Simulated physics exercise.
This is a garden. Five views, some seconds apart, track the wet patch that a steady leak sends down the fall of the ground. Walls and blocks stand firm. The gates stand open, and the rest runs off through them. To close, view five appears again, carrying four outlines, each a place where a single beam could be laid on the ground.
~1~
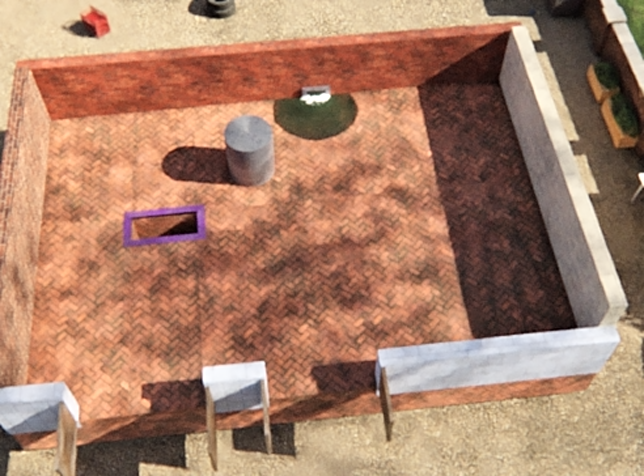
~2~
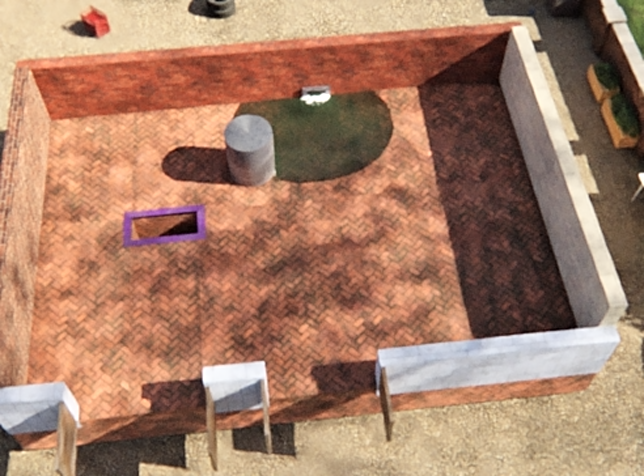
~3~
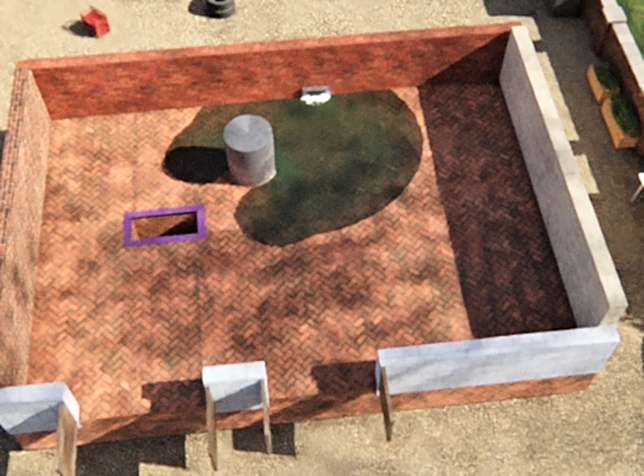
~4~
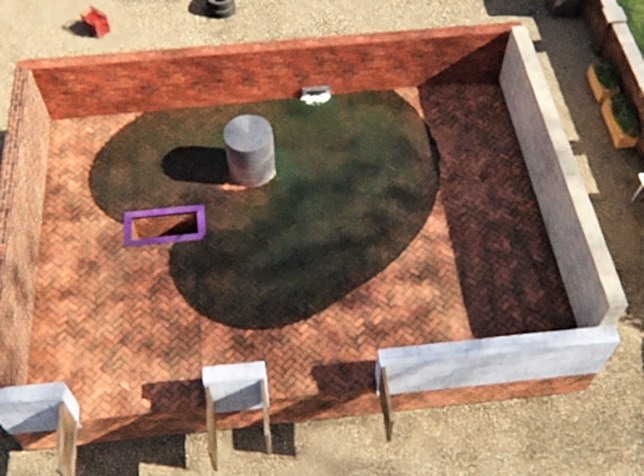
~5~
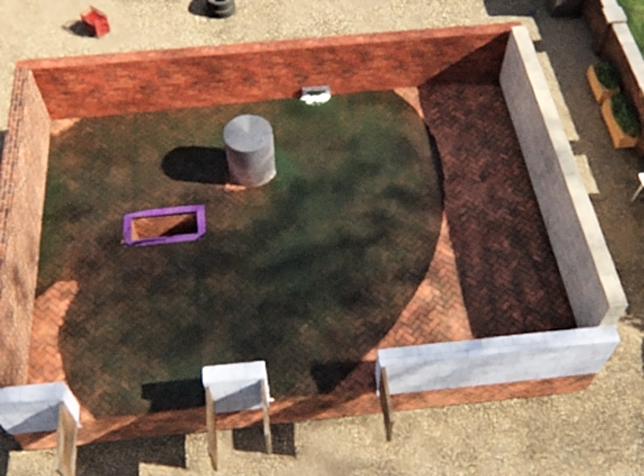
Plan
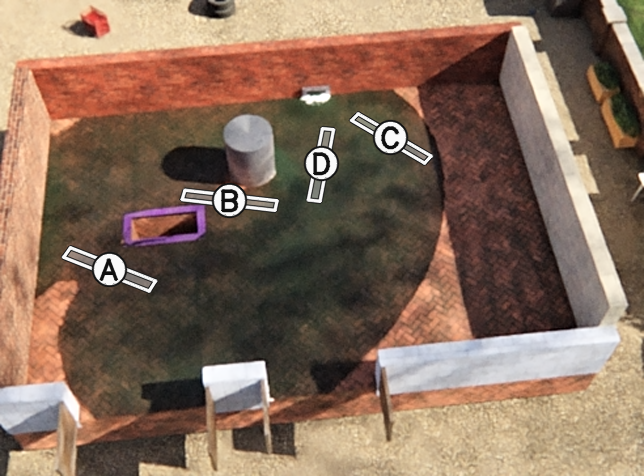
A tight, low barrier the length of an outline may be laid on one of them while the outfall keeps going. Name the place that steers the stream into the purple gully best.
A.
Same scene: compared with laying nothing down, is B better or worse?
Spot B is worse.
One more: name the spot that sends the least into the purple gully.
That would be B.
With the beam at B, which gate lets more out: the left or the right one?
More leaves on the left.
In white, A from (67, 252) to (152, 286); B from (183, 194) to (275, 205); C from (354, 117) to (427, 159); D from (314, 200) to (328, 129).
If A is chosen, about 18 % of the stream goes into the purple gully, about 82 % out by the gates.
If B is chosen, about 8 % of the stream goes into the purple gully, about 92 % out by the gates.
If C is chosen, about 13 % of the stream goes into the purple gully, about 86 % out by the gates.
If D is chosen, about 12 % of the stream goes into the purple gully, about 87 % out by the gates.
